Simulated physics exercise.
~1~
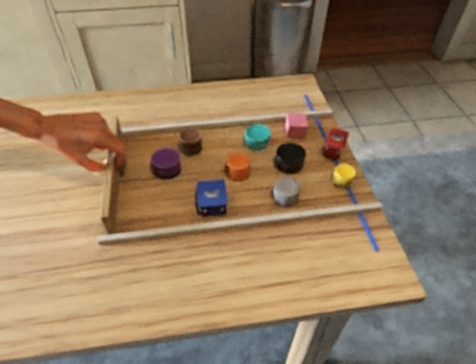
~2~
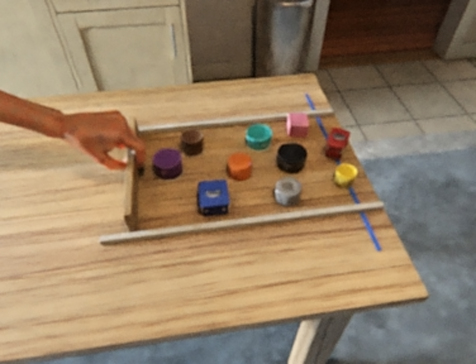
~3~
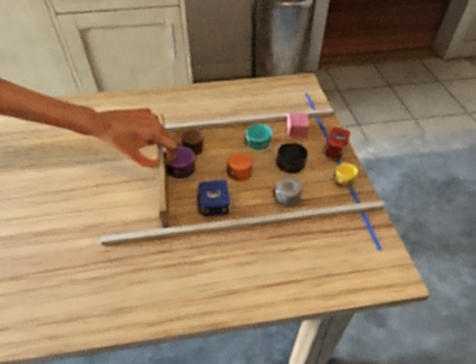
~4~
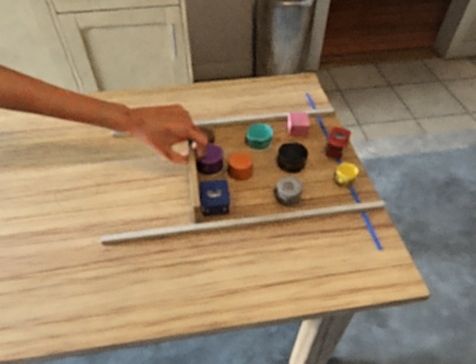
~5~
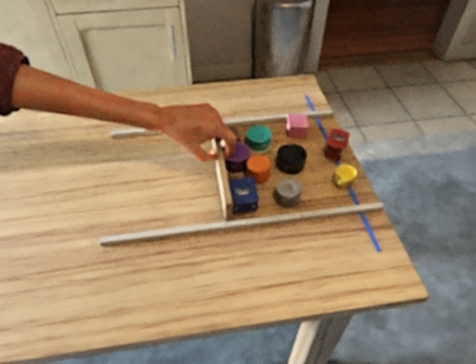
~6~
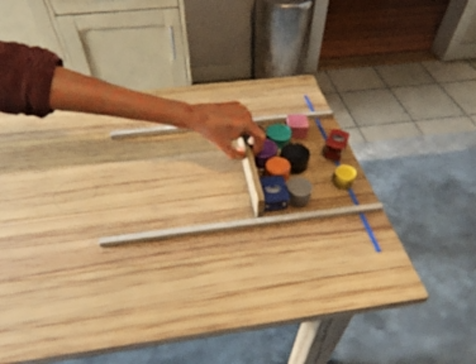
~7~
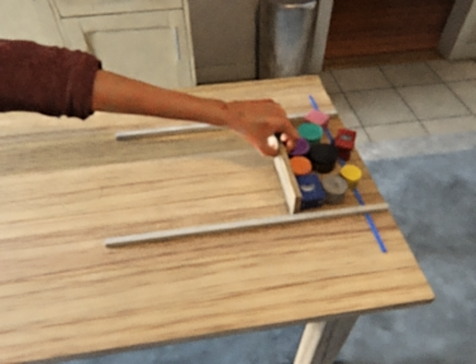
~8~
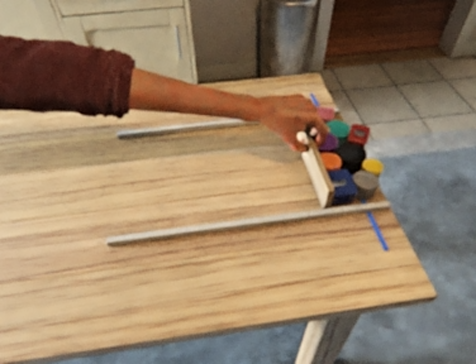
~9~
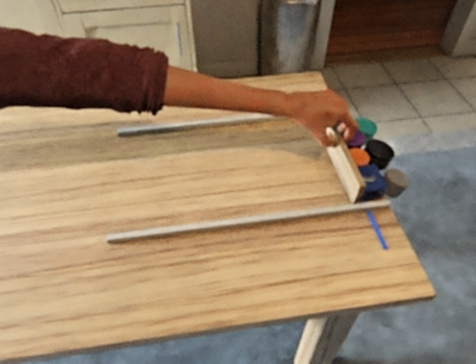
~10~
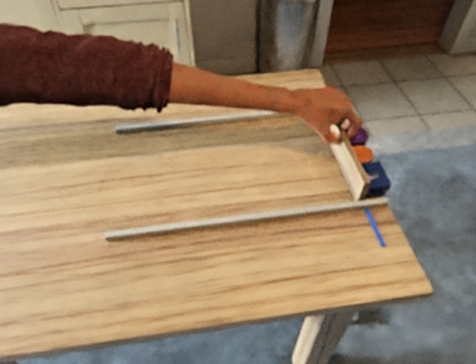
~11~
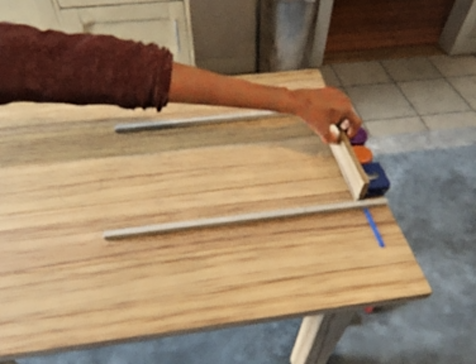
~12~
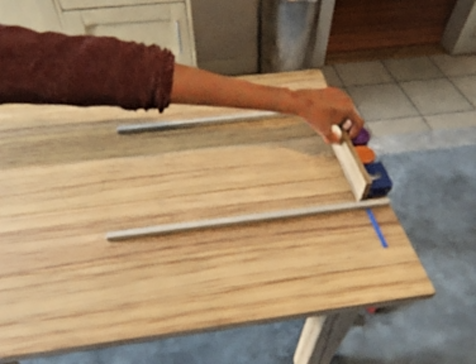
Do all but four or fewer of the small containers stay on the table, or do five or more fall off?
Five or more fall off the end of the table, including the turquoise, black, yellow, grey and red ones.
A hand slides a board right, pushing many small containers off the table, leaving a few.
